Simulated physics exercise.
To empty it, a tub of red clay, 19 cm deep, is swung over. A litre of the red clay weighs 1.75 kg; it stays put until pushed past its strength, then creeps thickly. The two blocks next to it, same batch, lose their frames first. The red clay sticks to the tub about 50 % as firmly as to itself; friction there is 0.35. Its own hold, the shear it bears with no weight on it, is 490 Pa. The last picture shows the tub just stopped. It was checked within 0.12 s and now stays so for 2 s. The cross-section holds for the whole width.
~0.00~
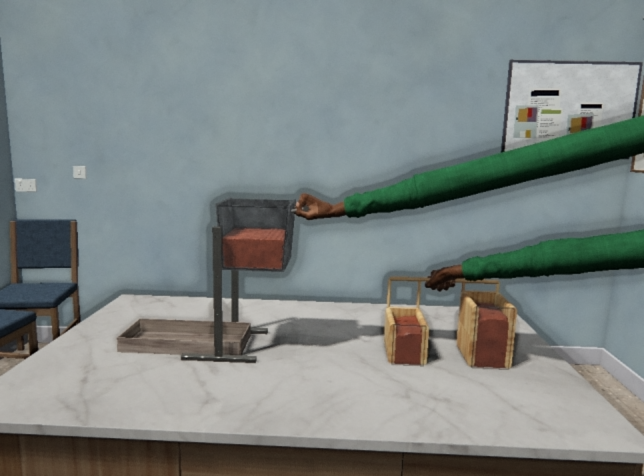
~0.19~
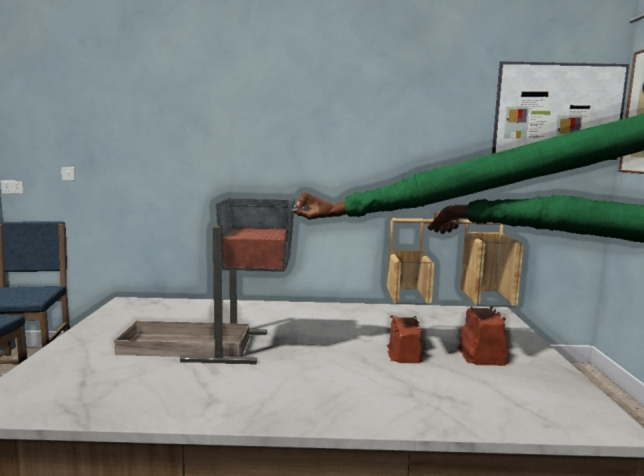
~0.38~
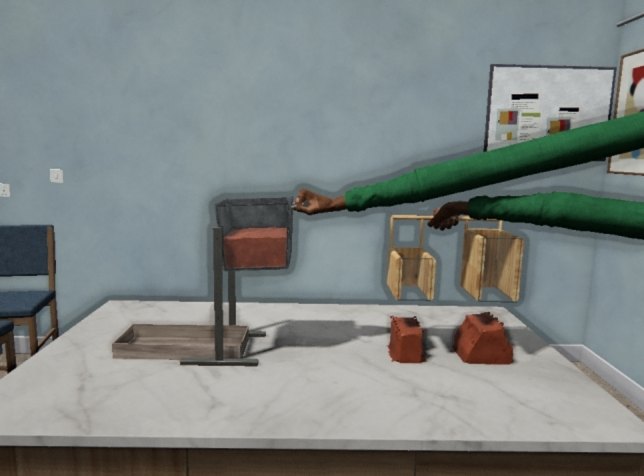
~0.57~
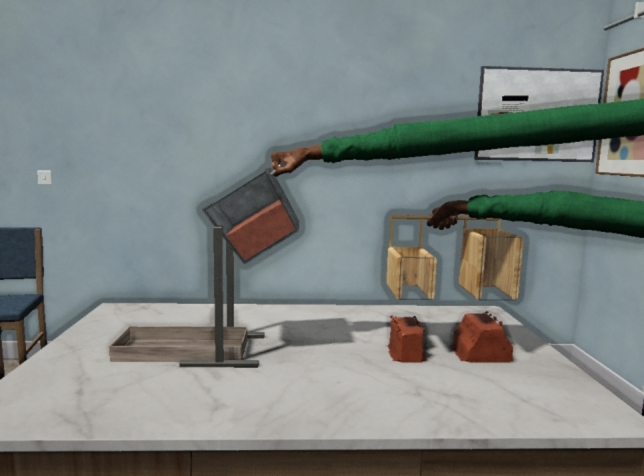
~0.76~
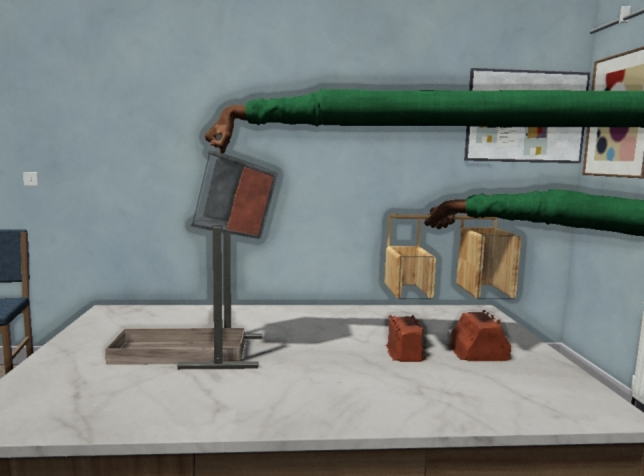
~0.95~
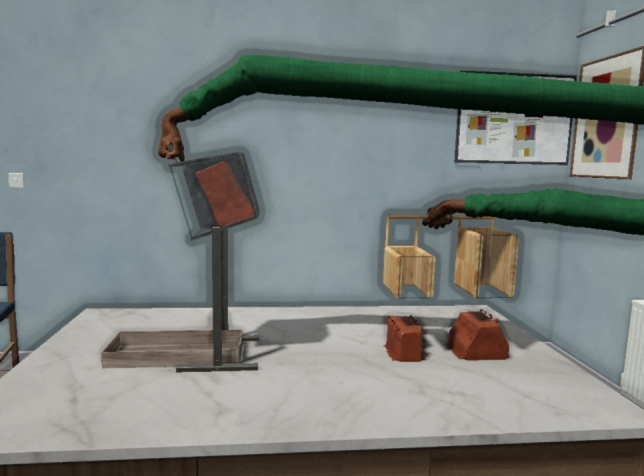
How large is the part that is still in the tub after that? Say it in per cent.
It comes to some 38 %.
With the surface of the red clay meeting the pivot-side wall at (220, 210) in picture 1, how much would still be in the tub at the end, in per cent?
Then about 25 %.
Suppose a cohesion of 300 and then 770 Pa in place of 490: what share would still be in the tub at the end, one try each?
In that order: 35 %, 45 %.
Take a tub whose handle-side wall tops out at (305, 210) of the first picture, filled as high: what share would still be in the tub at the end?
Then about 30 %.
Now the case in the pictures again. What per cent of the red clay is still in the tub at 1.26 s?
About 40 %.
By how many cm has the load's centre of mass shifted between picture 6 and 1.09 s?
Some 9 cm.
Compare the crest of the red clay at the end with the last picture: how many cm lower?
Roughly 12 cm.
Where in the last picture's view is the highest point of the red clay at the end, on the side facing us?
Around (227, 204).
After 1.09 s, the tub is at 105 degrees and holds 84 %.
After 1.26 s, the tub is at 105 degrees and holds 41 %.
After 1.43 s, the tub is at 105 degrees and holds 38 %.
After 1.60 s, the tub is at 105 degrees and holds 38 %.
After 2.95 s, the tub is at 105 degrees and holds 38 %.
